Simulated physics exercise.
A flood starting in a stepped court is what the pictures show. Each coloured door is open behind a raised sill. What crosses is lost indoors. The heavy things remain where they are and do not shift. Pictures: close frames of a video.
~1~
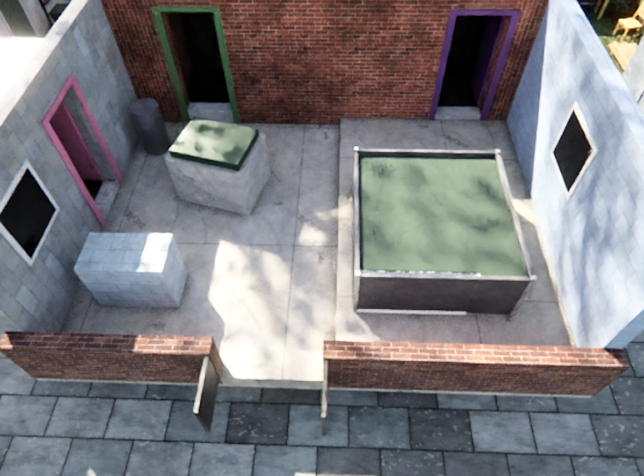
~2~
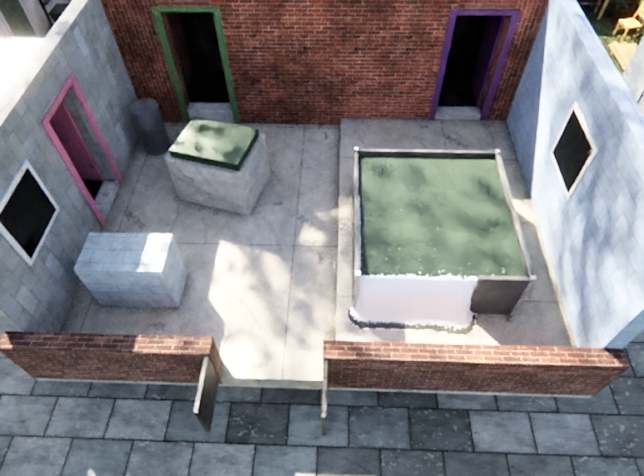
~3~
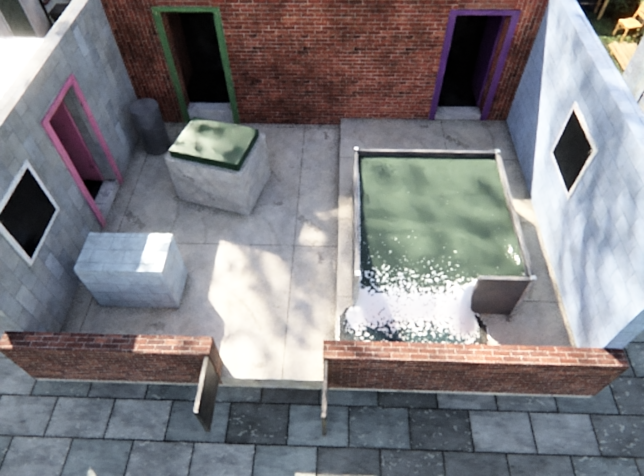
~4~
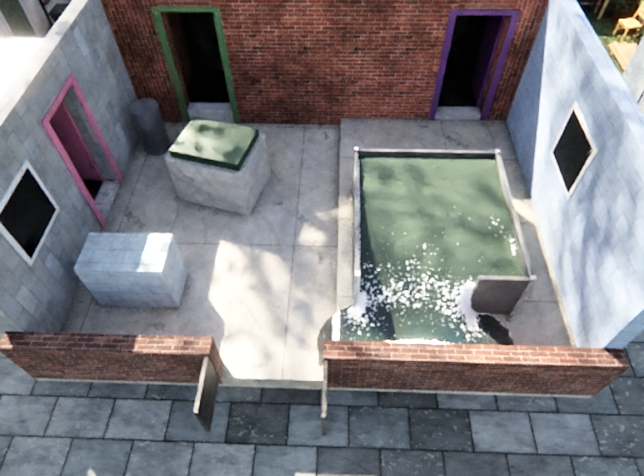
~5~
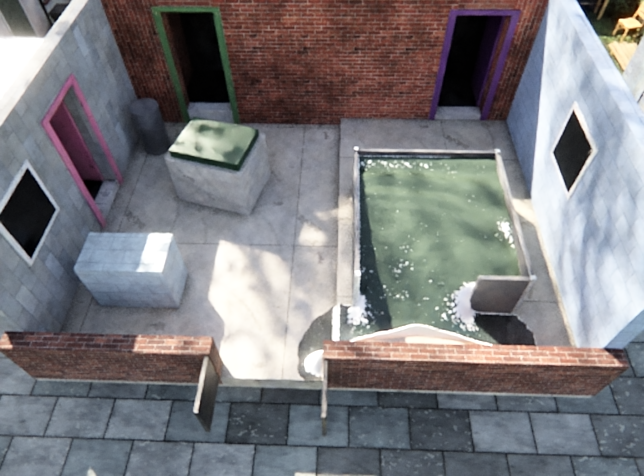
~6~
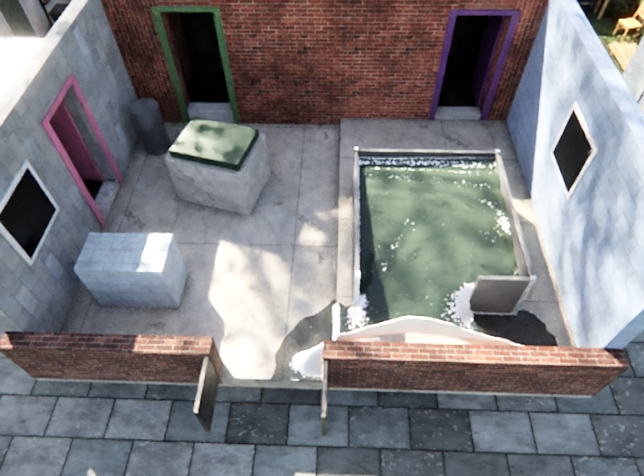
Green water burst through the front of a big square tank in a walled courtyard, foamed white along the low brick wall, then spread left to the gap in it as the tank's level dropped.
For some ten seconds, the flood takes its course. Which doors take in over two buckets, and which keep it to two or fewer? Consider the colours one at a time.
My prediction: The pink door sees two pails or less, the purple door sees more than two pails, the green door sees two pails or less.
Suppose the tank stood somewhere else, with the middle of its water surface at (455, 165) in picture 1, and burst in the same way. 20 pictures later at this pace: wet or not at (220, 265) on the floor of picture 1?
At that place: Under water.
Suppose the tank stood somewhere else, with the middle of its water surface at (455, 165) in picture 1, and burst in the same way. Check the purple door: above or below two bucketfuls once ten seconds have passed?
As I read it, the purple door falls short.
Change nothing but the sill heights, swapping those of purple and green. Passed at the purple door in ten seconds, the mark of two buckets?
One by one, the purple door simply receives less.
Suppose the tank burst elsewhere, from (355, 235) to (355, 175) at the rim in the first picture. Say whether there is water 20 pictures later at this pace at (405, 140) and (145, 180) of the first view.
Untouched, then soaked.
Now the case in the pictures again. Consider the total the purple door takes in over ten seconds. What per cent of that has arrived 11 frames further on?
Share by then: About 0 in a hundred.
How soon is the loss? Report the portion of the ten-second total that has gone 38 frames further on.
By then, close to 65 % of it.
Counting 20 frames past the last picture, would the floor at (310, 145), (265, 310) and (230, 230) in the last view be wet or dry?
Lab note, in the order given: Unwetted, wet through, wet through.
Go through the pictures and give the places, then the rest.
Still water in the water tank at (434, 211), in the first frame.
The front is at (470, 323), out from the gap at (412, 299), in the second frame.
Water pours out at (412, 299) and has run to a hidden place, in the third frame.
The front is at a hidden place, out from the gap at (412, 301), in the fourth frame.
The front is at a hidden place, out from the gap at (412, 301), in the fifth frame.
The front is at a hidden place, out from the gap at (412, 300), in the sixth frame.
A moment on, water covers 25 % of the floor; the pink door not reached, the purple door not reached, the green door not reached.
Next, water covers 40 % of the floor; the pink door not reached, the purple door not reached, the green door not reached.
Then, water covers 60 % of the floor; the pink door wet at the sill, nothing in, the purple door under two buckets in, the green door not reached.
Later, water covers 95 % of the floor; the pink door under two buckets in, the purple door far over two buckets in, the green door wet at the sill, nothing in.
In the end, water covers 95 % of the floor; the pink door under two buckets in, the purple door far over two buckets in, the green door wet at the sill, nothing in.
